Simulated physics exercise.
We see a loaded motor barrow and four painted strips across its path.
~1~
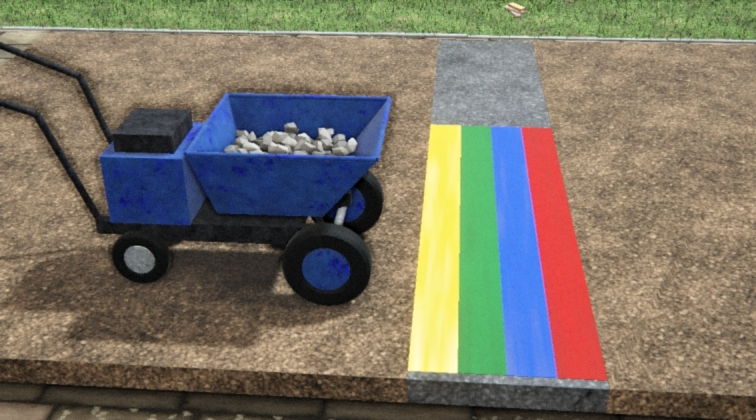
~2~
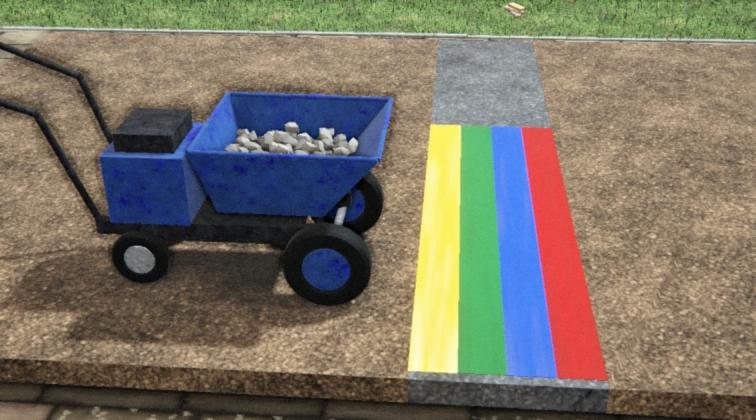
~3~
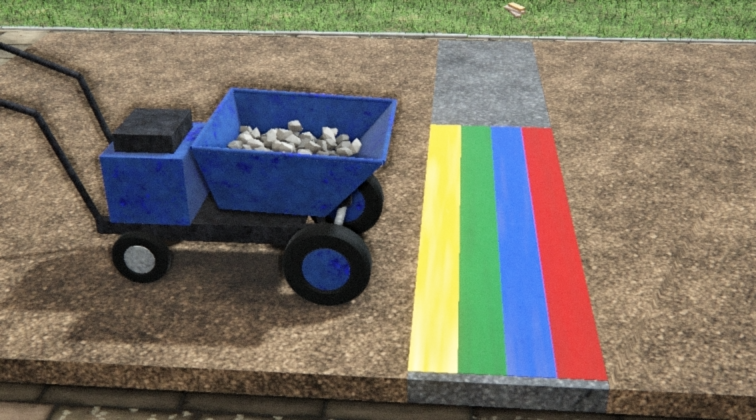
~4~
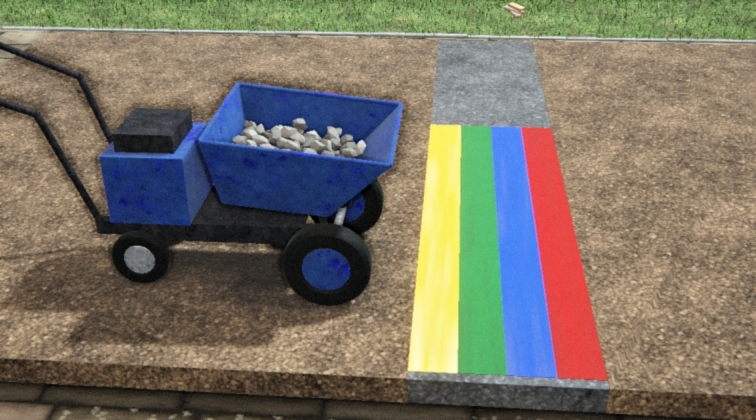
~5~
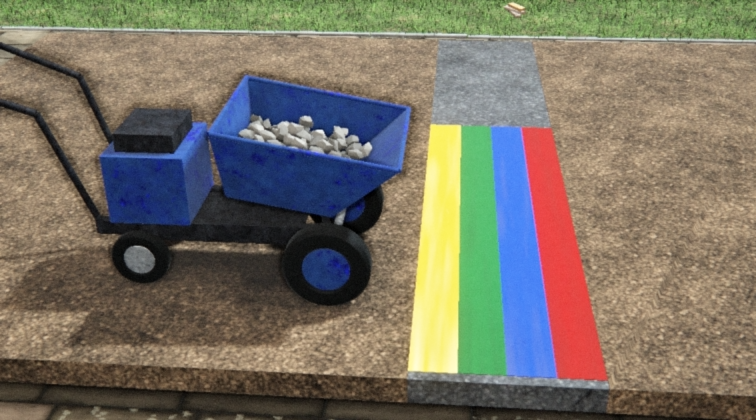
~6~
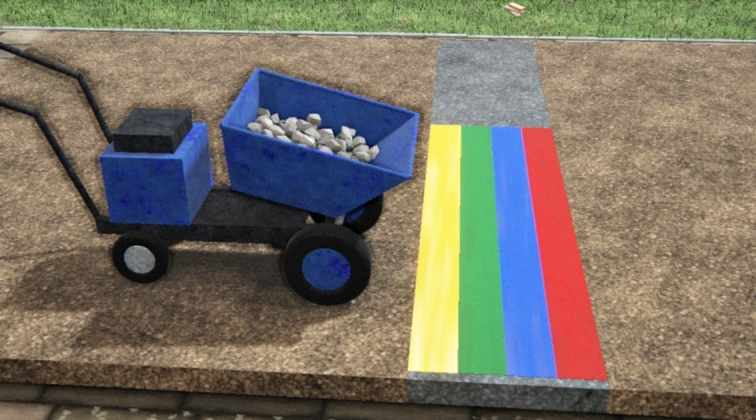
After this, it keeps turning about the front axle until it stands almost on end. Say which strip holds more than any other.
Most covered: The green band.
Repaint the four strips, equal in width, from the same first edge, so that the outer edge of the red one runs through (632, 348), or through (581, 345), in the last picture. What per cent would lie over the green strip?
Near 40 % and 30 %.
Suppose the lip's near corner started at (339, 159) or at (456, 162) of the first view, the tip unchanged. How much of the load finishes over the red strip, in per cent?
First some 0, then 40 per cent.
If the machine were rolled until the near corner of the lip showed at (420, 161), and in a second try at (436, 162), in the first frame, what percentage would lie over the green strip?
Near 10 % and 0 %.
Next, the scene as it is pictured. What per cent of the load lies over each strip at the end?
Yellow strip: 0 %, green strip: 35 %, blue strip: 25 %, red strip: 5 %.
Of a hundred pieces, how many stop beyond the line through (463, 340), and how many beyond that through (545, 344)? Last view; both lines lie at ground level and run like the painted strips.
In turn 60 and 10 in a hundred.
Soon after the last picture, skip tipped steeply; all in the skip.
A little later, skip tipped steeply; nearly all in the skip; a small part over the green strip.
Later still, skip tipped right over; about a third in the skip; about a third over the green strip; about a quarter over the blue strip; a stray few over the red strip; a stray few off the paint.
At rest, skip tipped right over; about a third in the skip; a stray few over the yellow strip; about a third over the green strip; about a quarter over the blue strip; a stray few over the red strip; a stray few off the paint.
